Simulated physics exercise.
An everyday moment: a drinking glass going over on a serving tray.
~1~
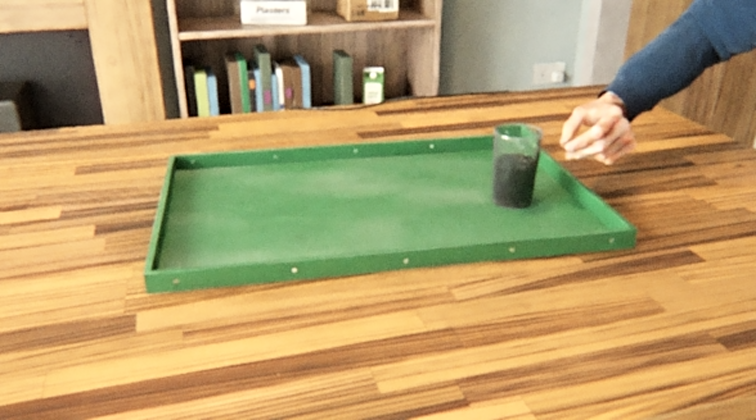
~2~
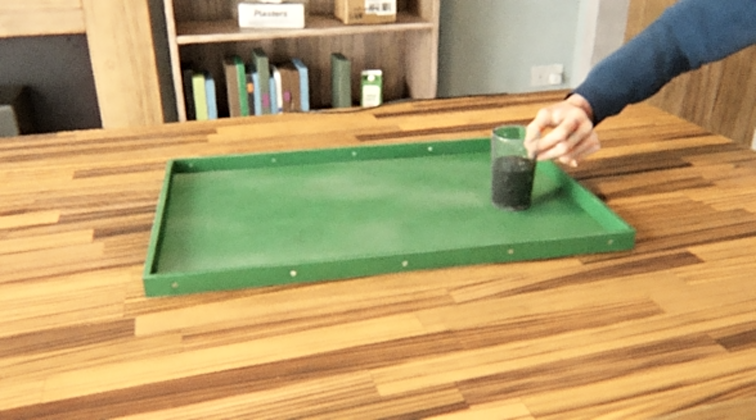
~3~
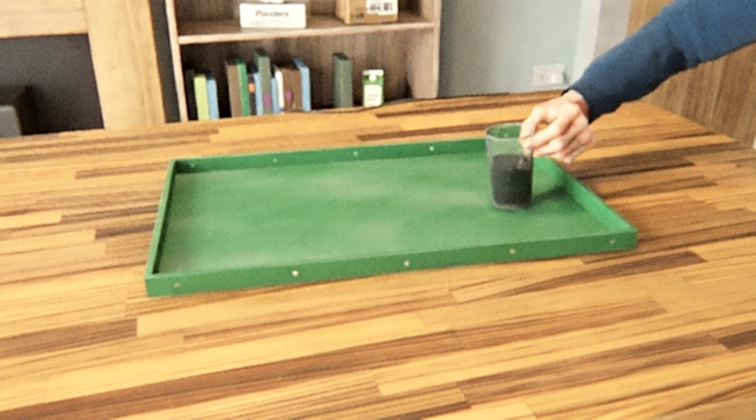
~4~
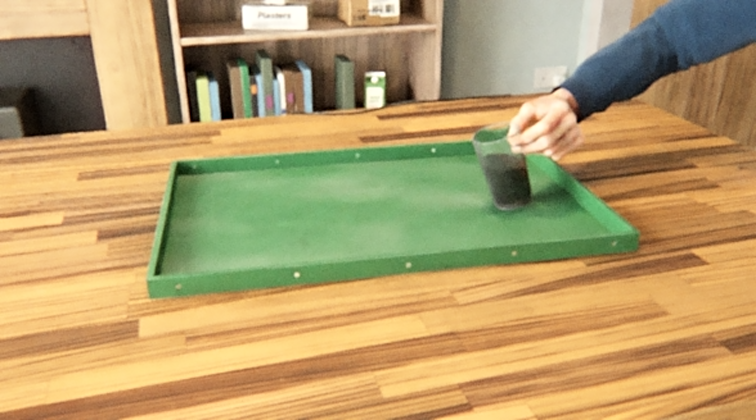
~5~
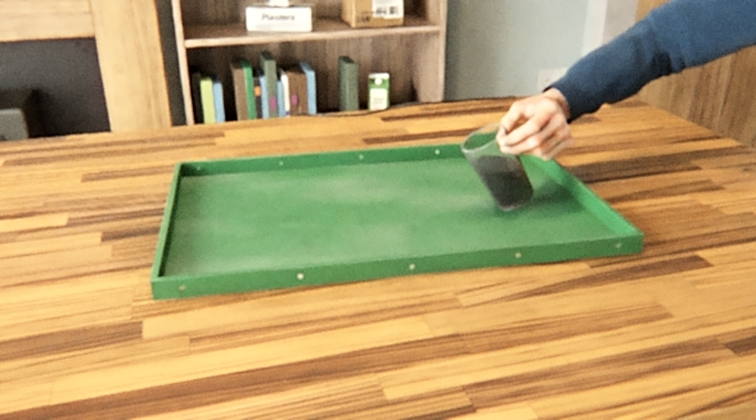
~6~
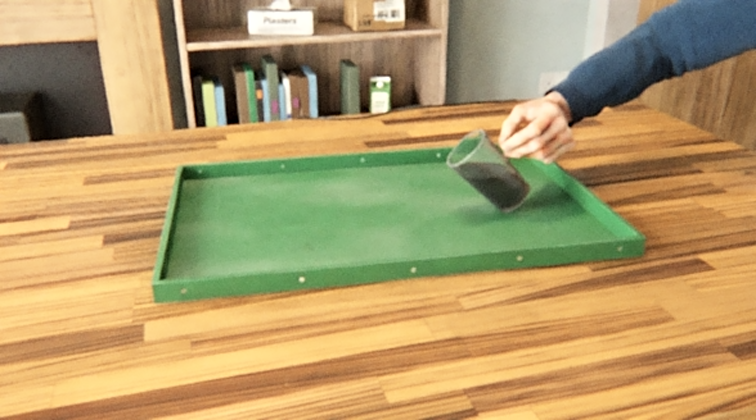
A drinking glass about half full of dark contents stands upright near the right end of a green tray on a striped wooden table. A hand in a blue sleeve reaches in from the right and takes hold of its rim, then tilts the glass steadily to the left until it leans steeply.
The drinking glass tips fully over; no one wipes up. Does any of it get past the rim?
The spill is caught by the tray.
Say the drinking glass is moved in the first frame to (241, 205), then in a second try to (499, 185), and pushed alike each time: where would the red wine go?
One: It escapes from the tray. Two: It is held by the rim.
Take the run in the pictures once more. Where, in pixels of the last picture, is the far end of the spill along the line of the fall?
Spill tip approx. (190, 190).
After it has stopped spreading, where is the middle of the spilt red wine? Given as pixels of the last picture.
Near (270, 214).
Next, the drinking glass lies in the tray; the puddle covers about as much as a plate; the top is dry.
After that, the puddle covers about as much as a tray; the top is dry.
Finally, the puddle covers about as much as a tray; the top is dry.
